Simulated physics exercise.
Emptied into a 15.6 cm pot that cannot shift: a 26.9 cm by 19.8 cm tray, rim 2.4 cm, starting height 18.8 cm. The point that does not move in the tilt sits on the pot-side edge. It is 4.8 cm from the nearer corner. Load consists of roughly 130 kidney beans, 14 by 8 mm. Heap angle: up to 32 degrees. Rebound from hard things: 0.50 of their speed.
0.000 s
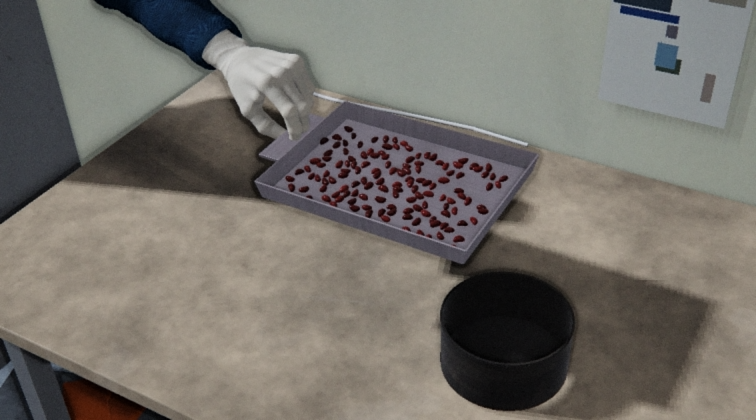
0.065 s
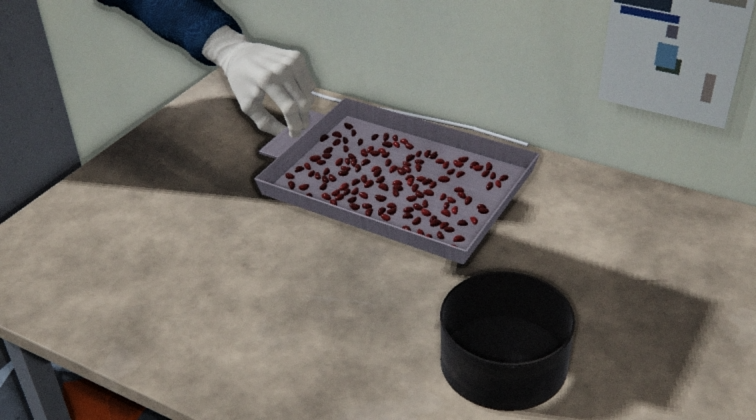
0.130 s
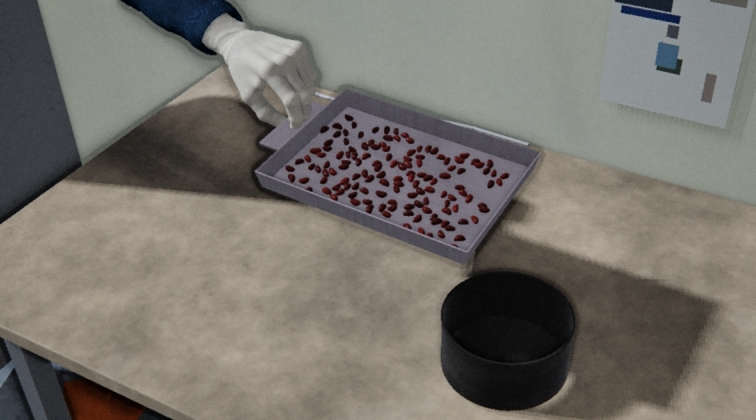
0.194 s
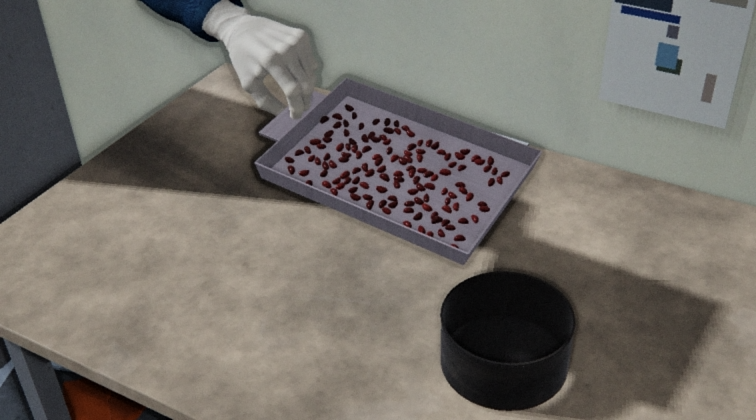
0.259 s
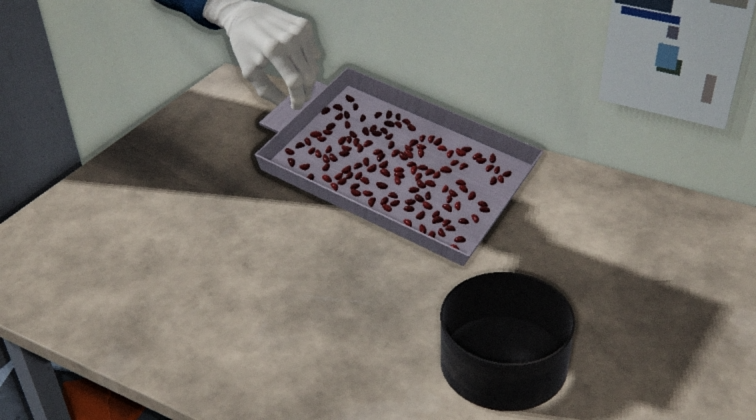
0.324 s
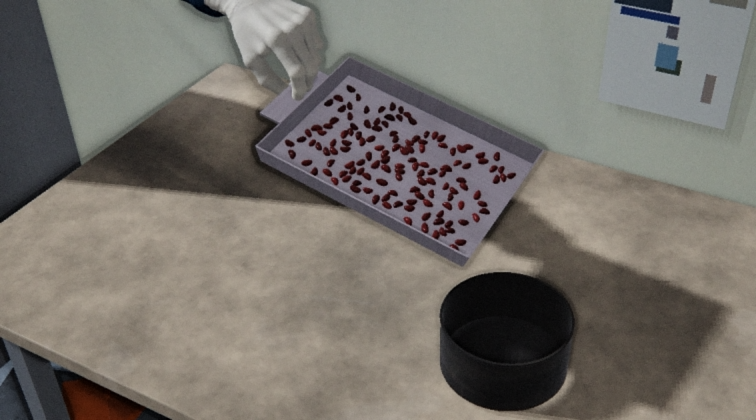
On a mottled beige worktop, a white-gloved hand steadily tilting a grey tray of dark red beans toward a black pot.
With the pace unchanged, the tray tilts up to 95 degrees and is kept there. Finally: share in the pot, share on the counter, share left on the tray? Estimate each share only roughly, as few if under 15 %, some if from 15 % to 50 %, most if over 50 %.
Roughly: Pot most, counter few, tray few.
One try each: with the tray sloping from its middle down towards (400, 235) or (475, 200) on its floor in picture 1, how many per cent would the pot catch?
About 45 and 55 per cent.
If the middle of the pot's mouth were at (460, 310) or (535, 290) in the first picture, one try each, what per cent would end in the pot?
First try about 55 per cent, second try about 30 per cent.
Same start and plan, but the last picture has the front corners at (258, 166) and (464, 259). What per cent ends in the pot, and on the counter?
Per cent by place - pot 45, counter 55.
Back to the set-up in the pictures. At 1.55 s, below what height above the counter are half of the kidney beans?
Median height: Approx. 22 cm.
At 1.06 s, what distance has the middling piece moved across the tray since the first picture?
Roughly 12 cm.
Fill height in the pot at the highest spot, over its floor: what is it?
Top level: Approx. 2.0 cm.
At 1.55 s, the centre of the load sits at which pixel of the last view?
Near pixel (488, 226).
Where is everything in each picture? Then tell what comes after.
In the first frame, tray tilt 0 degrees, front corners at (261, 180) and (464, 247); middle of the pieces at (397, 184); pot at (507, 316).
In the second frame, tray tilt 1 degrees, front corners at (261, 178) and (464, 247); middle of the pieces at (398, 183).
In the third frame, tray tilt 4 degrees, front corners at (261, 170) and (465, 248), lowest corner right front; middle of the pieces at (398, 178).
In the fourth frame, tray tilt 7 degrees, front corners at (261, 162) and (466, 249), lowest corner right front; middle of the pieces at (399, 174).
In the fifth frame, tray tilt 10 degrees, front corners at (261, 154) and (466, 251), lowest corner right front; middle of the pieces at (399, 170).
In the sixth frame, tray tilt 14 degrees, front corners at (262, 146) and (467, 252), lowest corner right front; middle of the pieces at (400, 166); pot at (507, 316). The tray's pace is about 50 degrees a second.
After 1.06 s, tilt 52 degrees; the tray holds 100 %, the pot 0 %.
After 1.55 s, tilt 77 degrees; the tray holds 90 %, the pot 5 %.
After 2.11 s, tilt 95 degrees; the tray holds 5 %, the pot 80 %.
By 3.2 s all is still; pot 95 %, counter 10 %, tray 0 %.
